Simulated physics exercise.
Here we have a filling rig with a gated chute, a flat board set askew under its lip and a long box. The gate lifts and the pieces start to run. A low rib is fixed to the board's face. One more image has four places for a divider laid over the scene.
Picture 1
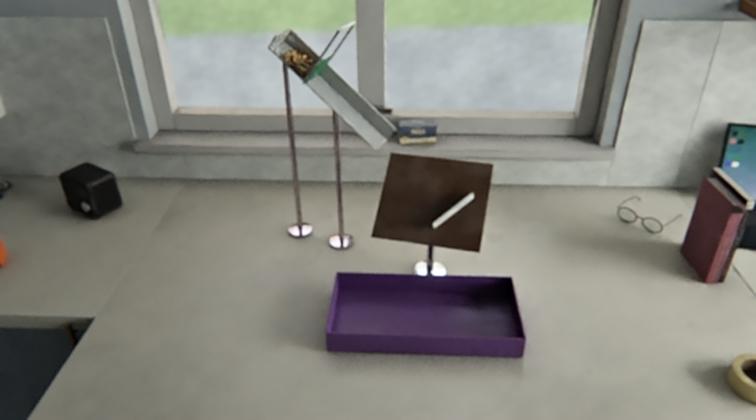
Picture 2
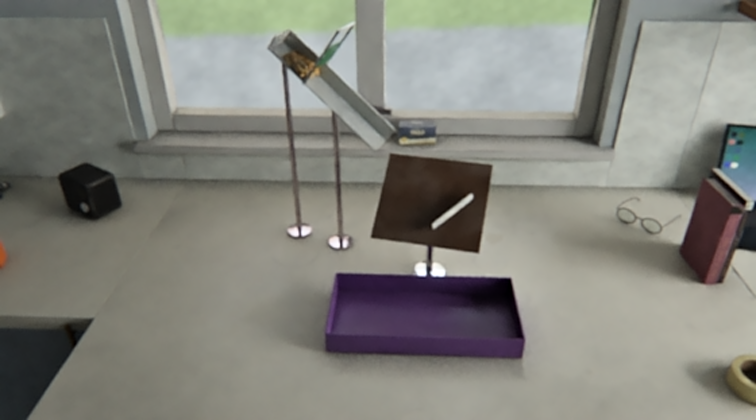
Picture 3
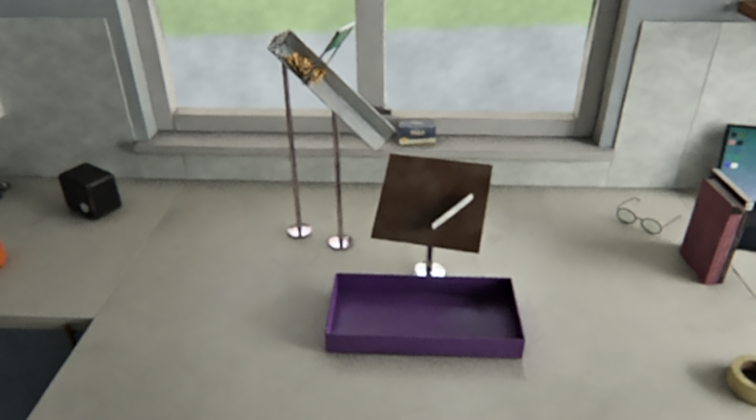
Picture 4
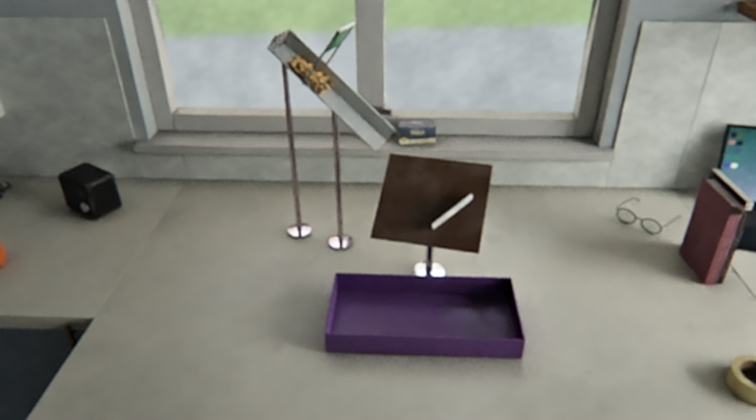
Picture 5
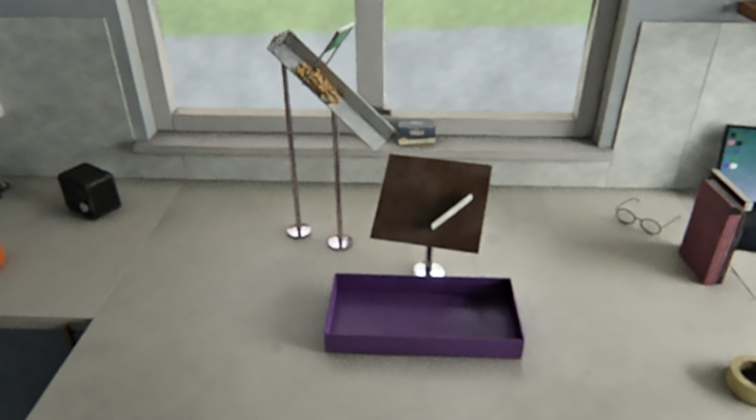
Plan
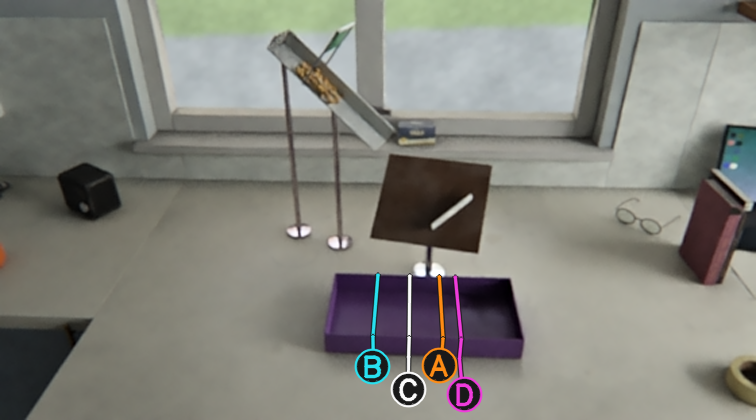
A small heap of golden chickpeas slides a short way down a steep, pale chute on two thin stands as a greenish gate at its upper end swings up, the pieces stretching into a looser trail. Below sit a tilted dark brown board with a white rib and an empty purple box. The fixed, raised view shows a grey countertop before a window, with a black cube left and glasses and a maroon book right.
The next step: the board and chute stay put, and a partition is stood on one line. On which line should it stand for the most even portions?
C works best here.
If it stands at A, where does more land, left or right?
The left side.
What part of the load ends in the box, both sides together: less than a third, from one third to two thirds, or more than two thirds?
It is more than two thirds.
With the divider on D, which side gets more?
Left.
On the marked copy, line A crosses the front rim at (442, 337); line B crosses the front rim at (373, 335); line C crosses the front rim at (409, 336); line D crosses the front rim at (461, 338).
With A, of what is caught, the whole lot on the left of the divider, none at all on the right.
With B, of what is caught, none at all on the left of the divider, the whole lot on the right.
With C, of what is caught, close to half on the left of the divider, close to half on the right.
With D, of what is caught, the whole lot on the left of the divider, none at all on the right.
